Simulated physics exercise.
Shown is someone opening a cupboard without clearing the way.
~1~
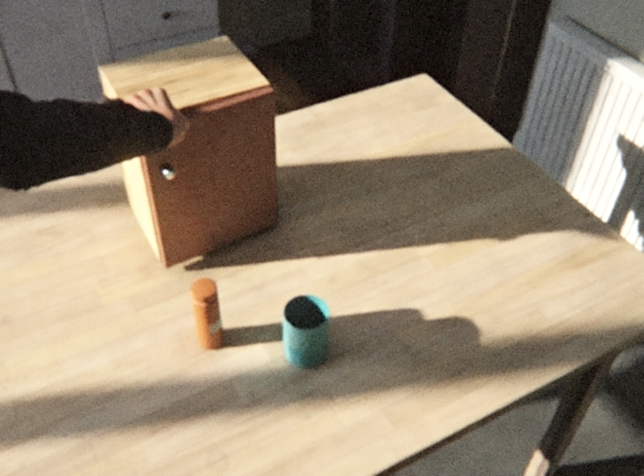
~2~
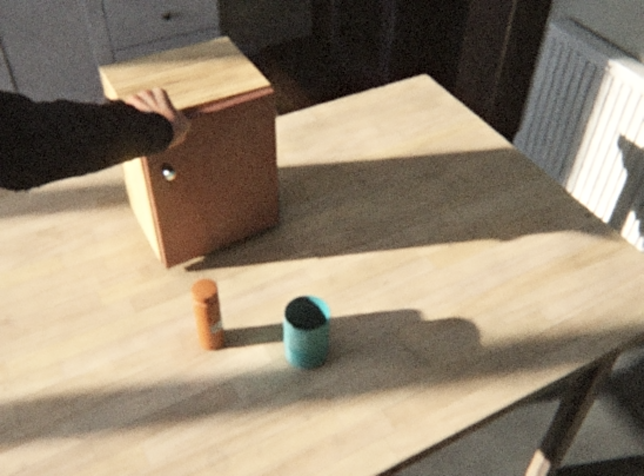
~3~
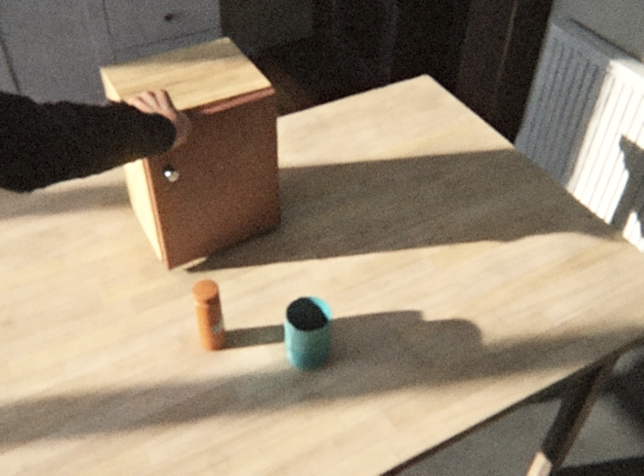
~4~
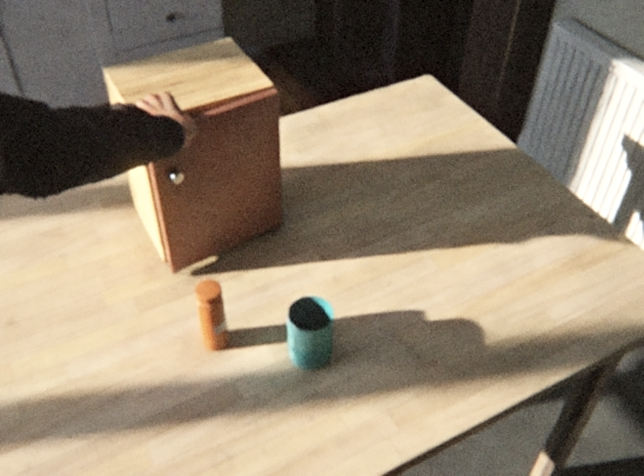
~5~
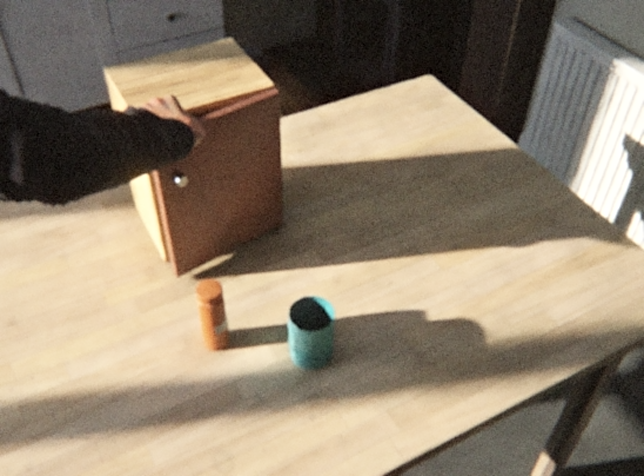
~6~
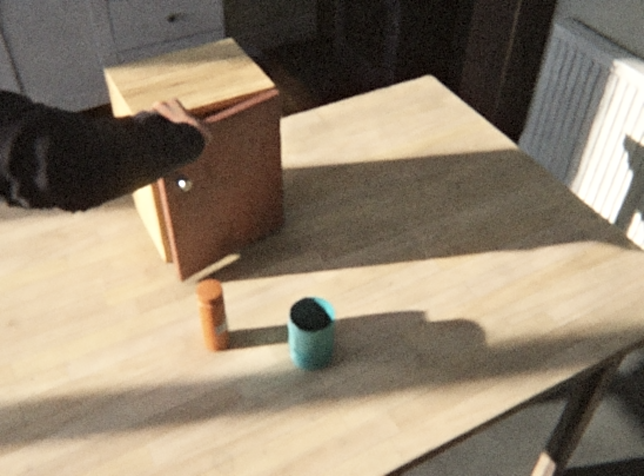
On a sunlit wooden table, a hand slowly pulls a small cupboard's door slightly open behind an orange shaker and turquoise beaker.
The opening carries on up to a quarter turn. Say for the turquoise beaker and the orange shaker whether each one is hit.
At the end, I expect the turquoise beaker will stay where it was; I expect the orange shaker will stay where it was.
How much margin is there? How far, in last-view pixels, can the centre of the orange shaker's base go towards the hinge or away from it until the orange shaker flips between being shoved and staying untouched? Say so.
Some 20 pixels, up.
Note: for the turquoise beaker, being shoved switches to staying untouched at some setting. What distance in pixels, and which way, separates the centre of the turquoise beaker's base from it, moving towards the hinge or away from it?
You'd need to go up by roughly 16 pixels to hit the edge.
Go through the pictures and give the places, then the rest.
In the first picture, door 4° open; turquoise beaker (306, 332); orange shaker (207, 315); door (219, 185).
In the second picture, door 4° open; orange shaker (208, 316); door (219, 186).
In the third picture, door 4° open; turquoise beaker (308, 334); door (221, 187).
In the fourth picture, door 6° open; orange shaker (212, 316); door (225, 188).
In the fifth picture, door 9° open; turquoise beaker (311, 334); door (227, 190).
In the sixth picture, door 13° open; turquoise beaker (312, 334); orange shaker (213, 317); door (230, 193).
Then, 0.76 s later than the last frame, door 42° open; turquoise beaker at rest near (312, 334); orange shaker at rest near (213, 317).
Then, 1.68 s later than the last frame, door 78° open; turquoise beaker at rest near (312, 334); orange shaker at rest near (213, 317).
When it is over, the turquoise beaker remains where it is, near (312, 334); the orange shaker remains where it is, near (213, 317).
